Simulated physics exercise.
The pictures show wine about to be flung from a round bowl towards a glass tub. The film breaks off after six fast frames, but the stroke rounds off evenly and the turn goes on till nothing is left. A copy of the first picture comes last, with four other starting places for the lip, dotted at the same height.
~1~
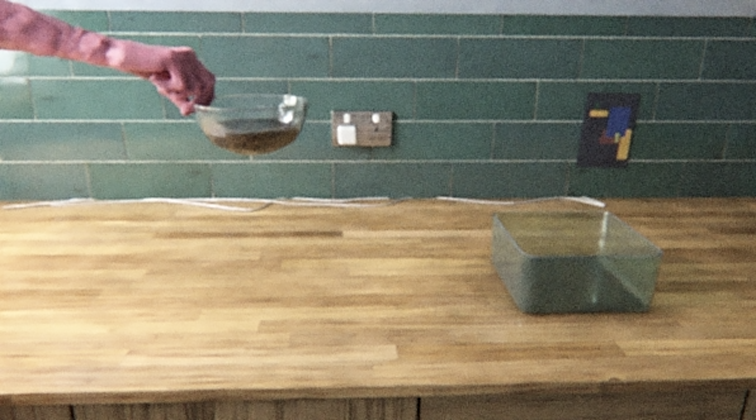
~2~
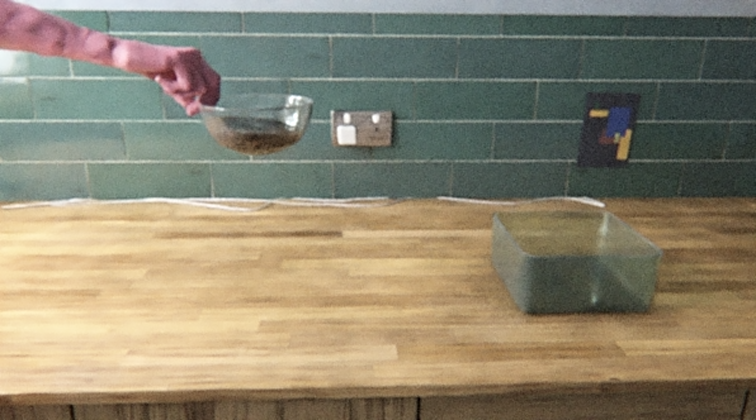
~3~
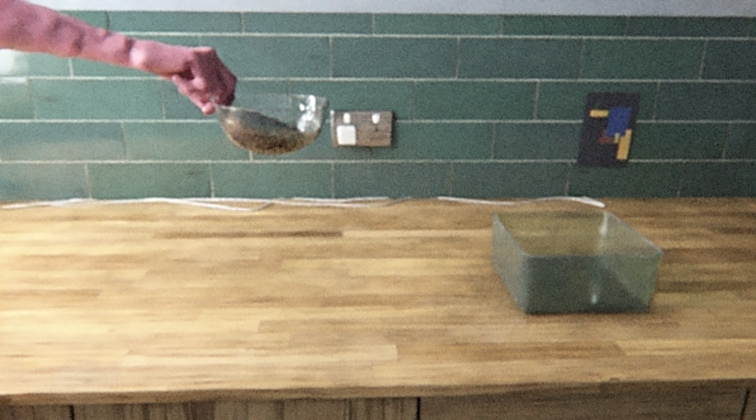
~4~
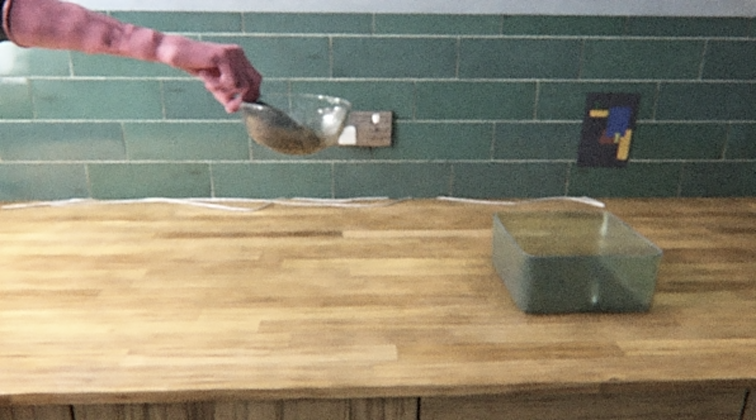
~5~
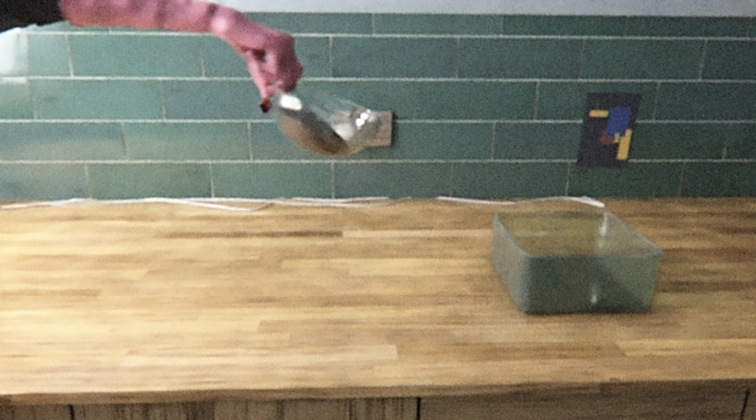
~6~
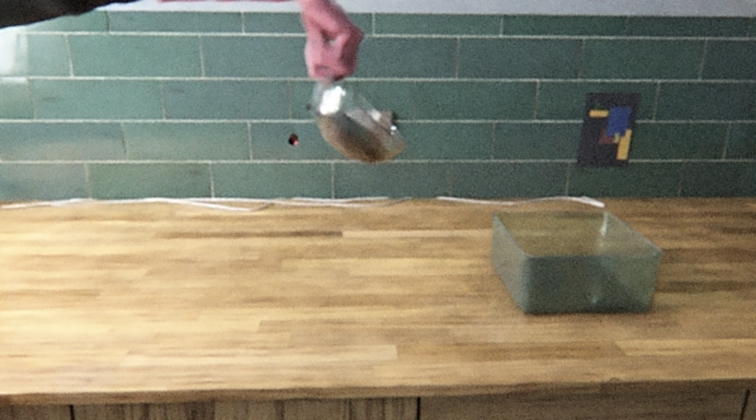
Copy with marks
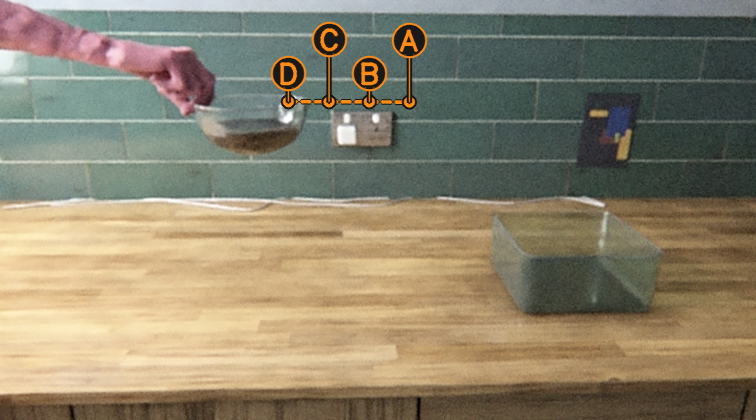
We see a hand carry a round glass bowl of dark liquid rightward above a wooden counter with a glass tub on it, tilting the bowl's right side downward as a small dark red blob separates near its left rim.
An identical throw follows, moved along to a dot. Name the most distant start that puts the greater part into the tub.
C.
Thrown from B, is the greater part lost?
No, that is safe.
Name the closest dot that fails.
It is D.
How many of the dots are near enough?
Three.
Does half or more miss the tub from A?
No.
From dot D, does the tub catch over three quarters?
No.
On the marked copy, A at (409, 102); B at (369, 101); C at (329, 101); D at (288, 101).
For dot A, about 66 % lands in the tub, 6 % falls short and 28 % goes beside or beyond.
For dot B, about 84 % lands in the tub, 11 % falls short and 5 % goes beside or beyond.
For dot C, about 65 % lands in the tub, 19 % falls short and 16 % goes beside or beyond.
For dot D, about 34 % lands in the tub, 54 % falls short and 12 % goes beside or beyond.
